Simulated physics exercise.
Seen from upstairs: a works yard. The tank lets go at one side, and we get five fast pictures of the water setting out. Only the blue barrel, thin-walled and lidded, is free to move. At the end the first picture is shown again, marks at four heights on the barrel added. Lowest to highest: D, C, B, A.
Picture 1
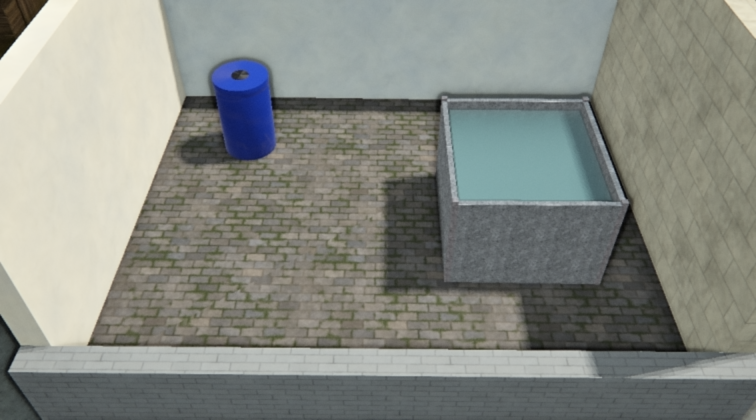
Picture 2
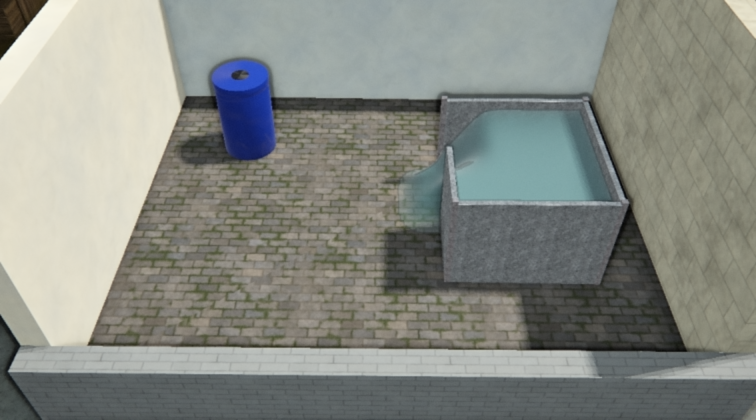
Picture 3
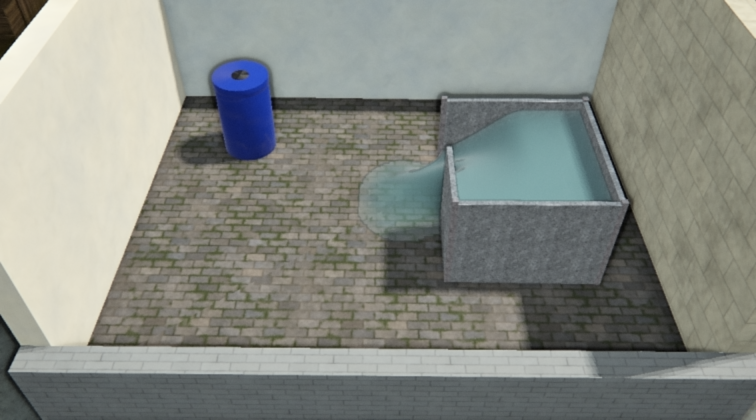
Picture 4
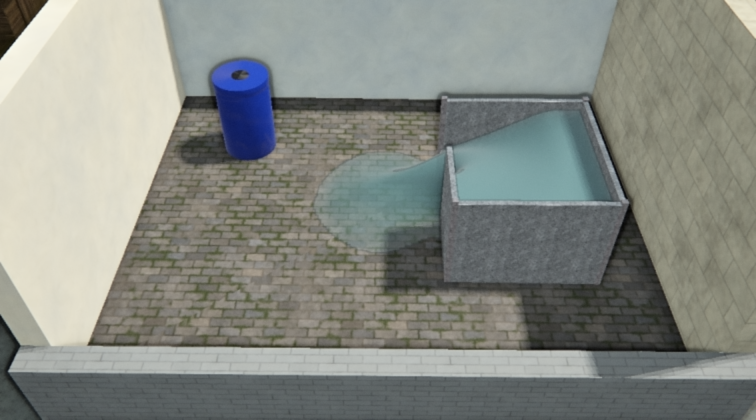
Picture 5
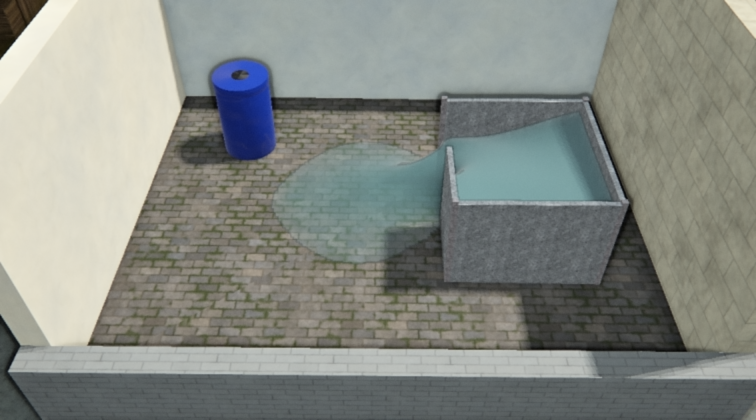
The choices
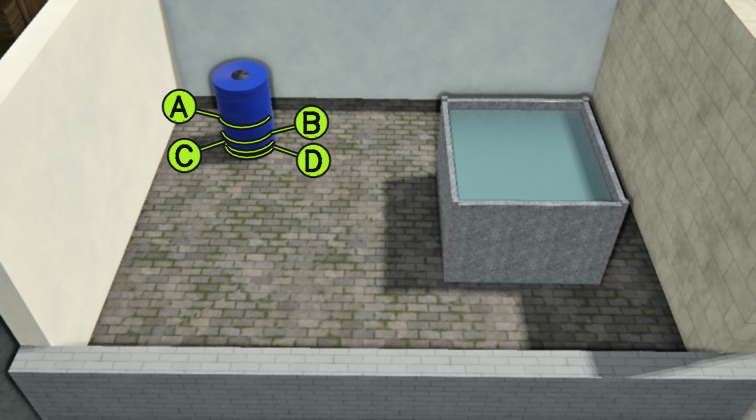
In a walled yard paved with stone, water pours leftward through an opening in the side of a full square tank and spreads across the ground in a widening pool, while a blue barrel at the left stands still.
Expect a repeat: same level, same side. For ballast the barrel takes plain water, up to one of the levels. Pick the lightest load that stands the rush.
Choose A.
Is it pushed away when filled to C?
Yes.
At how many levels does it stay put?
One of them.
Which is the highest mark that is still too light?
It is B.
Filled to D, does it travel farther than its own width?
Yes, it does.
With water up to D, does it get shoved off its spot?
Yes, that goes wrong.
On the marked copy, A at (241, 127); B at (244, 143); C at (246, 152); D at (246, 157); from the bottom up D, C, B, A.
For mark A, it does not move.
For mark B, it is pushed about half its own width away.
For mark C, it is pushed about its own width away.
For mark D, it is pushed about its own width away.
